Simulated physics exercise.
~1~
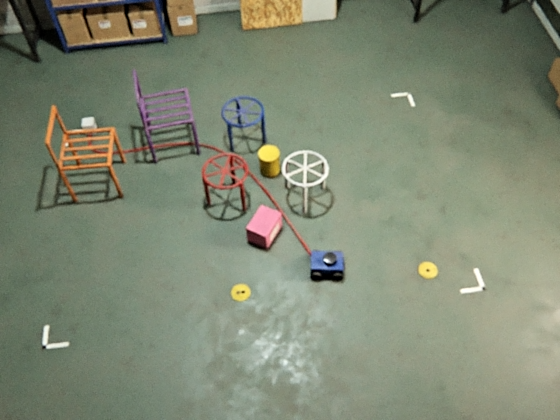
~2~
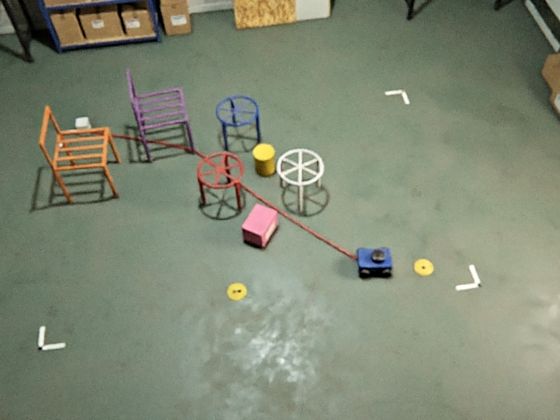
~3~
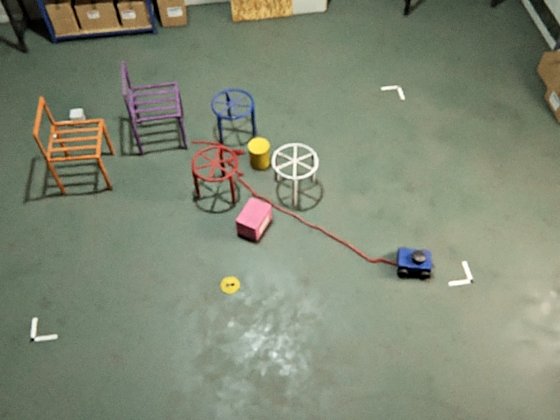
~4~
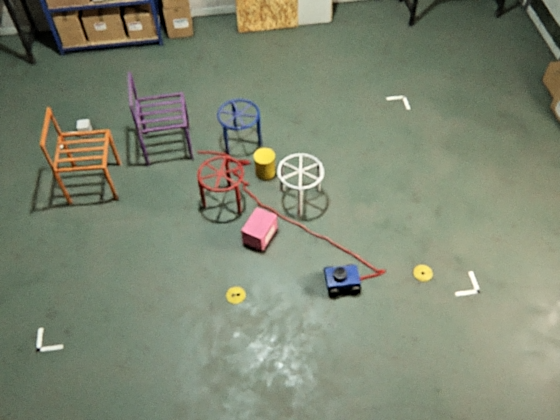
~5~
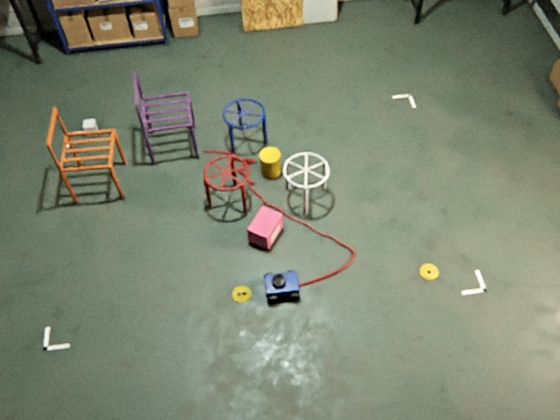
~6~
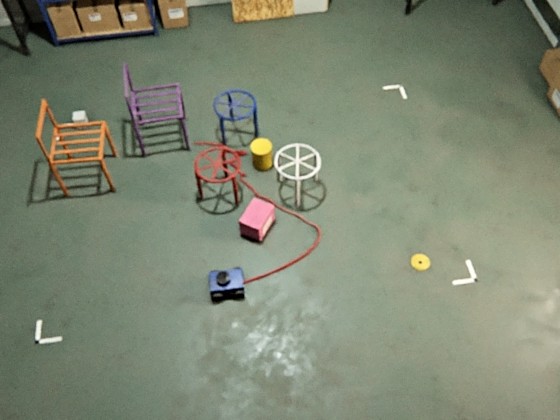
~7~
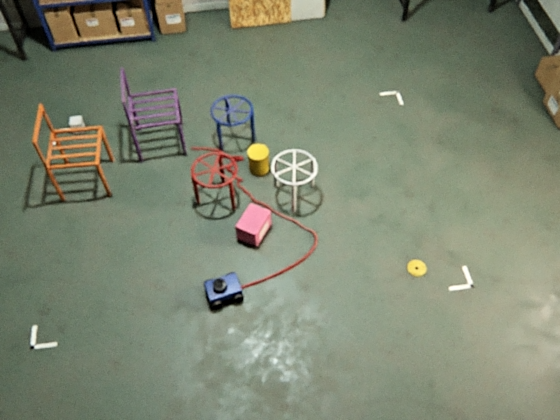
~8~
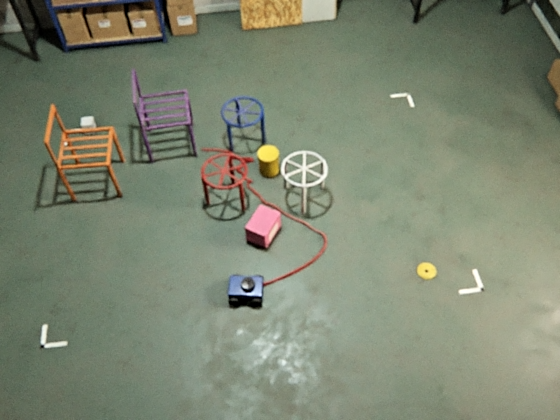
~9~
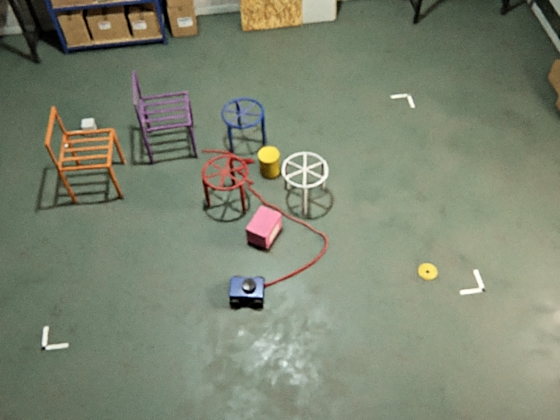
The footage shows a small blue cart trailing a red lead among chairs, stools, a yellow bucket and a pink box. It moves right, pulling the lead's far end loose, then heads back left and stops over the left yellow mark, everything else still standing in place.
